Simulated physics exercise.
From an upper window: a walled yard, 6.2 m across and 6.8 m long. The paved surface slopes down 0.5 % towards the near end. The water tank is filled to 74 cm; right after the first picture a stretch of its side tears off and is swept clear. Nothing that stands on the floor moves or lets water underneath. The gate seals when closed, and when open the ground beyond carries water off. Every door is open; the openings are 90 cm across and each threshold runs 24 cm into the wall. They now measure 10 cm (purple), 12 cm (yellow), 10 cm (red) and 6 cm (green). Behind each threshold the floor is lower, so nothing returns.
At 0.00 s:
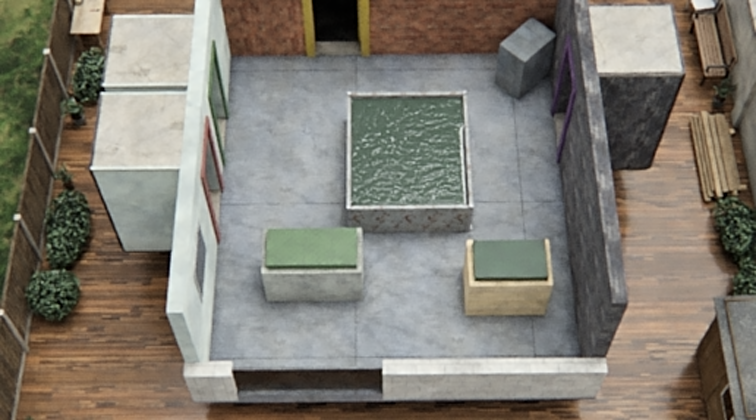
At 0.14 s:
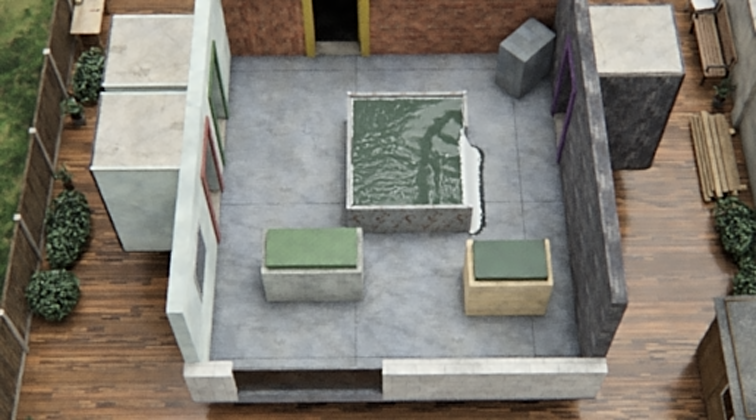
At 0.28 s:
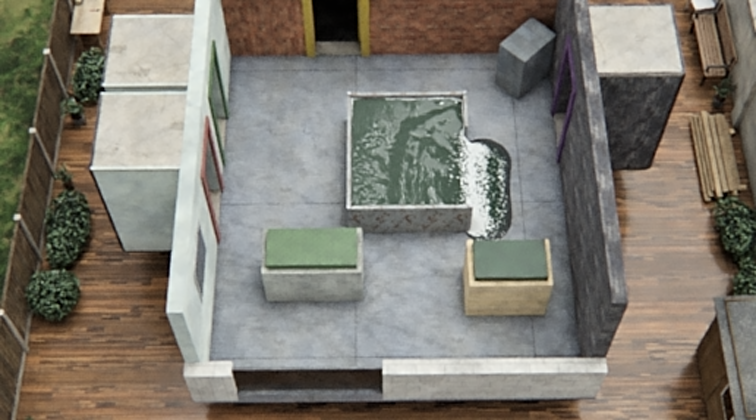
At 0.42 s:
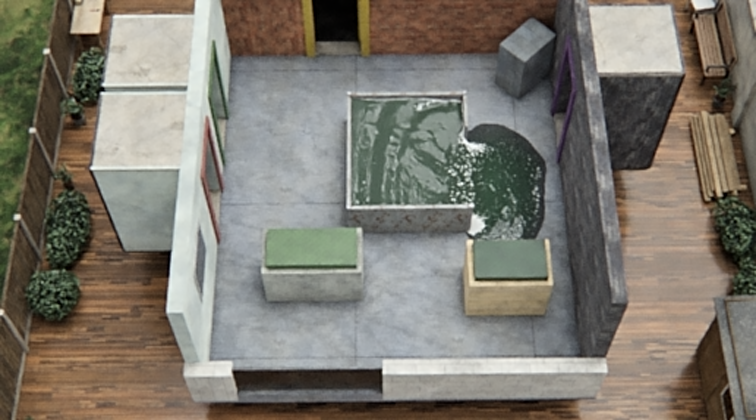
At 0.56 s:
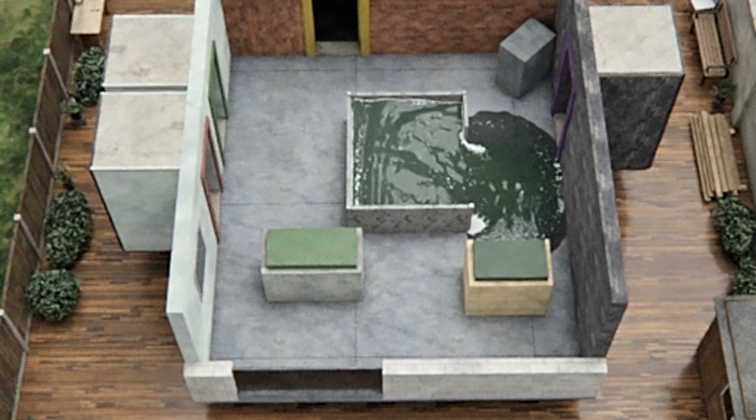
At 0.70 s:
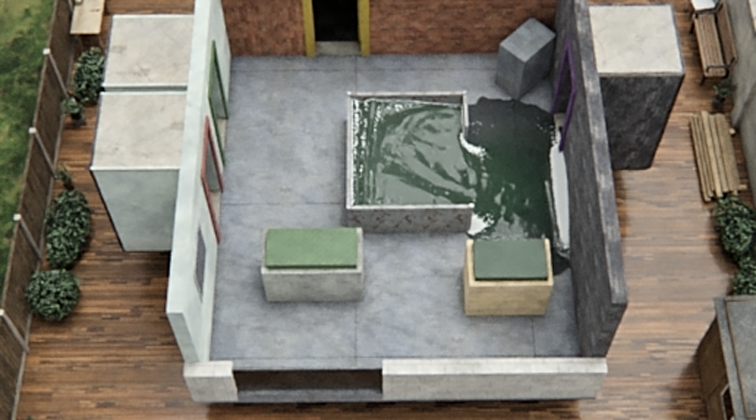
In a walled yard, dark green water pours from the tank's right side and spreads across the paving.
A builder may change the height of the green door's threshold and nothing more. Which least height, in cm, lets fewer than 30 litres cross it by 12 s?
Close to 8.5 cm is just enough.
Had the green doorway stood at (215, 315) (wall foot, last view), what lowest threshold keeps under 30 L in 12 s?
About 14.5 cm.
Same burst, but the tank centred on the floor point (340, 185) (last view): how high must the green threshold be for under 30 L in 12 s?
Some 8.0 cm.
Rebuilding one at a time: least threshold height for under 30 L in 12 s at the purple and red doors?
Roughly 26 cm at purple and 8.0 cm at red.
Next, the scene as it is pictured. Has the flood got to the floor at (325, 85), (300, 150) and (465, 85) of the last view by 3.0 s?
In that order: Dry, dry, wet.
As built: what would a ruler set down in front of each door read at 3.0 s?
In cm: Purple 23, yellow 0, red 0, green 0.
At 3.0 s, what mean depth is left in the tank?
About 25 cm.
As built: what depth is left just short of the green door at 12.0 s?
Some 11.5 cm.
After 1.4 s water covers 20 % of the floor, deepest (54 cm) near (560, 201); it has not reached the green door.
After 3.0 s water covers 45 % of the floor, deepest (45 cm) near (577, 368); it has not reached the green door.
After 12.0 s water covers 100 % of the floor, deepest (13 cm) near (225, 154); 12 cm at the green door, 76 litres in over its 6 cm threshold.
At the green door as built, the water arrived by 5.5 s and peaked near 13 cm at 8.2 s.
With a threshold of 7 cm, 55 litres would have come in within the 12 s; with 9.5 cm, 21 litres. So under 30 litres takes about 8.5 cm.
